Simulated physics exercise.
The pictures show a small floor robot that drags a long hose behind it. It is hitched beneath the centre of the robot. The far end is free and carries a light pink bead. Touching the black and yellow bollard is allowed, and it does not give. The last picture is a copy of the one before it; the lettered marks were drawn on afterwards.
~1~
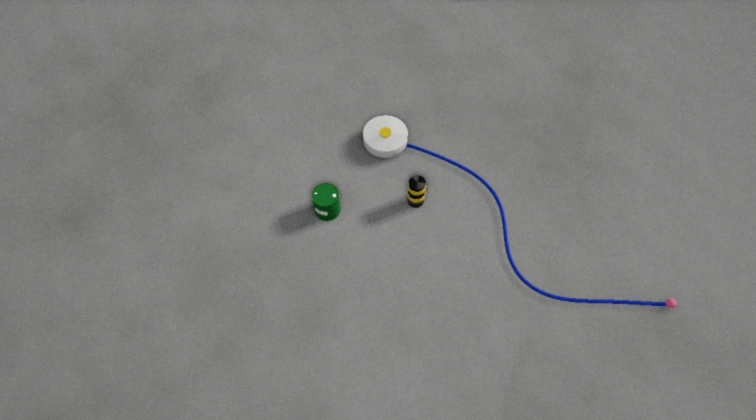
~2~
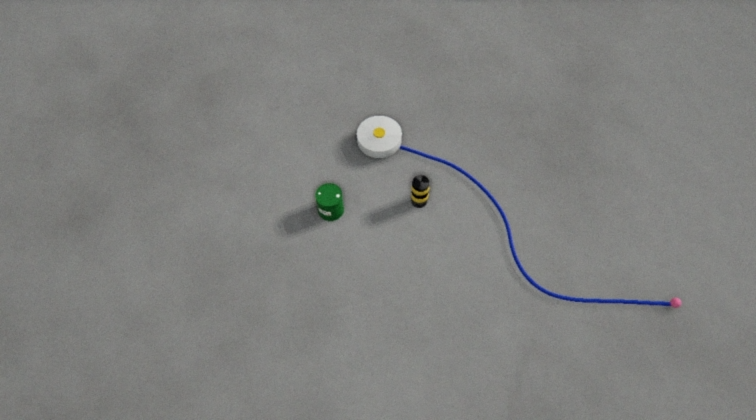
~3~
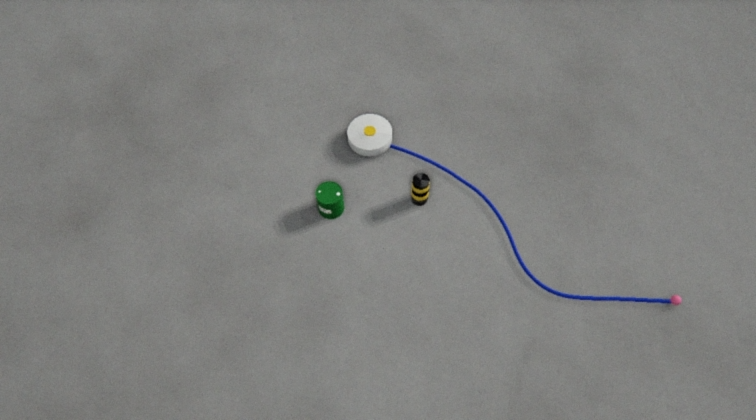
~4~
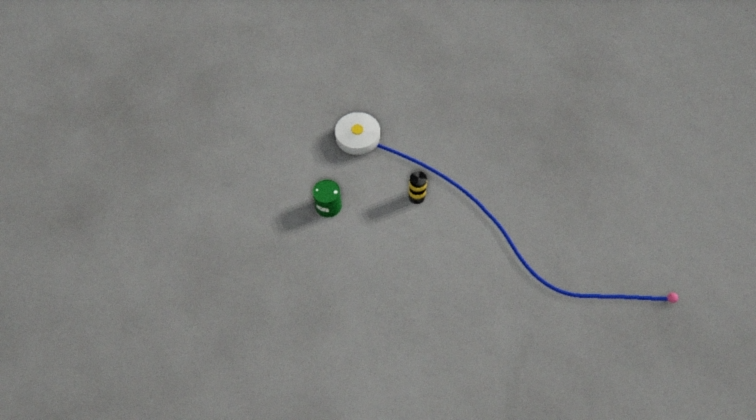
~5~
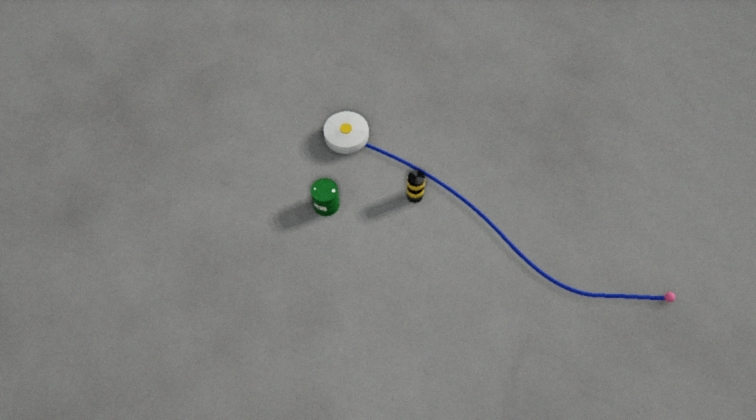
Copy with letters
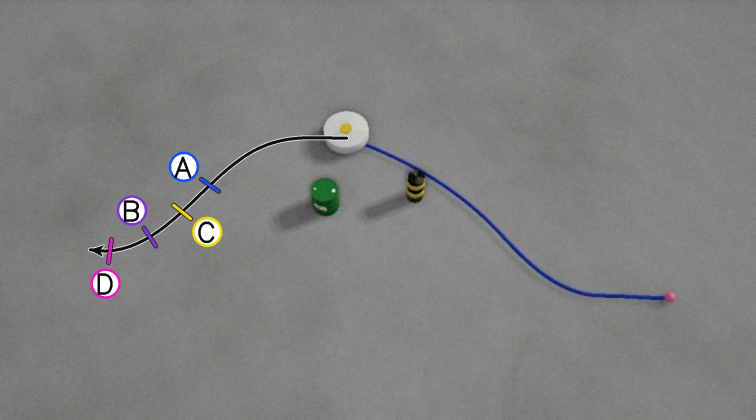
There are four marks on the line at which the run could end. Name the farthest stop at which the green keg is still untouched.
Up to mark C.
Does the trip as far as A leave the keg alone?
For that mark, yes.
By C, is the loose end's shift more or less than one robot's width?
More.
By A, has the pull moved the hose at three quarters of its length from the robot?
By then, yes.
On the marked copy, A at (210, 185); B at (150, 237); C at (182, 212); D at (110, 251); the route from (347, 138) via (218, 178) to (90, 250).
Following C. Soon after the start, robot (280, 136), middle of the hose (445, 203), free end (617, 288).
Later, robot (223, 167), middle of the hose (405, 186), free end (571, 266).
In the end, robot (180, 208), middle of the hose (367, 188), free end (534, 247); only the bollard has been touched, if anything.
As for the rest, A is safe but short; B brings the hose against the keg; D brings the hose against the keg.
